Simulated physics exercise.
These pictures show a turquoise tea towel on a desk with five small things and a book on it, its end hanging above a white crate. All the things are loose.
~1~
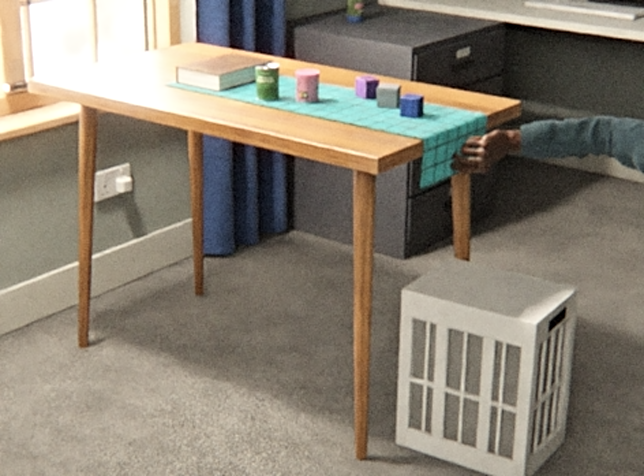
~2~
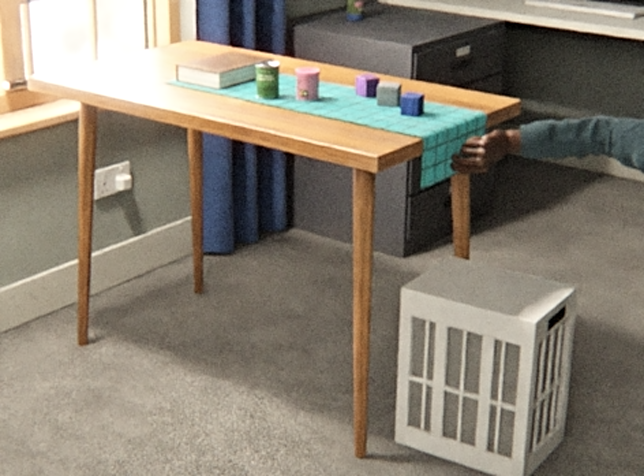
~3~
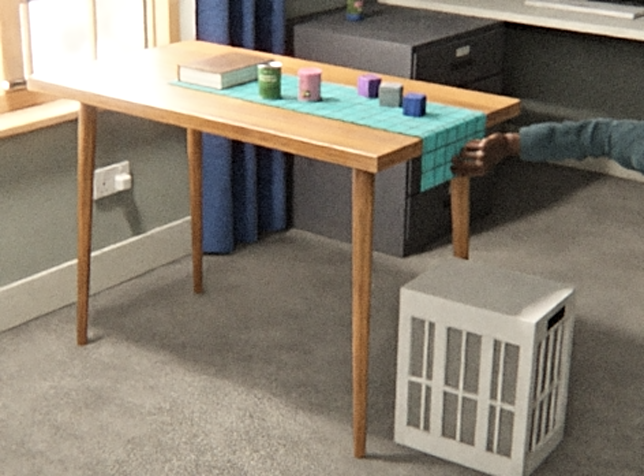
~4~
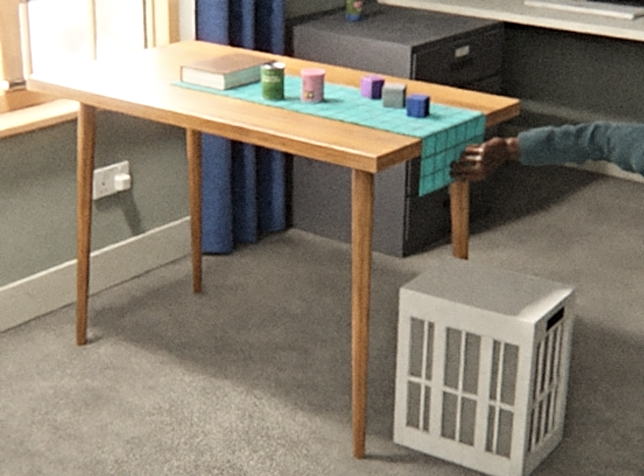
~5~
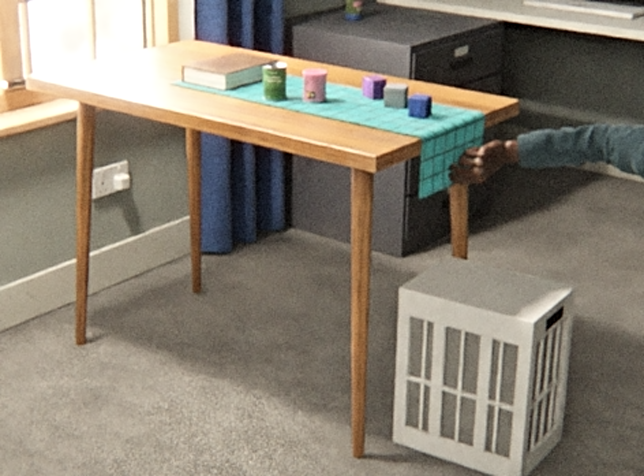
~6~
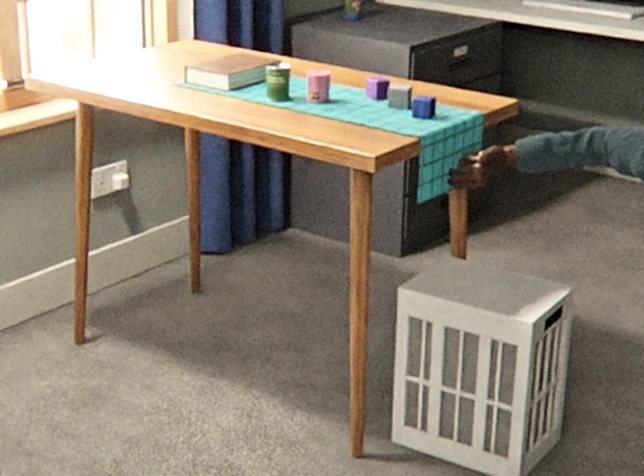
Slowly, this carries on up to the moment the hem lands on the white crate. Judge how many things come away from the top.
I expect the number going over to be two.
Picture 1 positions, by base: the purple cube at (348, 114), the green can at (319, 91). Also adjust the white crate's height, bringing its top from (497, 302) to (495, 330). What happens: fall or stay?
Result: Purple cube gone, green can still there.
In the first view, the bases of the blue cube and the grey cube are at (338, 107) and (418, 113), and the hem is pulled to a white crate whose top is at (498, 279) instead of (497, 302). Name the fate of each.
The blue cube stays aboard, and the grey cube does not stay aboard.
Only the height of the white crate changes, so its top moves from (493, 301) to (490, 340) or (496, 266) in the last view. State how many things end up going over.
The first gives 3, the second 1.
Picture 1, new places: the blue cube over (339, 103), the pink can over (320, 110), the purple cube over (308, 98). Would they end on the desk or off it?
The blue cube holds on, the pink can remains up, the purple cube holds on.
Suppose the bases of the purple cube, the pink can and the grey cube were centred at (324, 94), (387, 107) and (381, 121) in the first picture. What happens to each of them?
Outcome: Purple cube keeps its perch; pink can is gone; grey cube is gone.
A little later, hem near (449, 257); blue cube gone.
Next, hem on the crate; blue cube and grey cube gone.
When it is over, hem on the crate; blue cube and grey cube gone. The desk loses two.
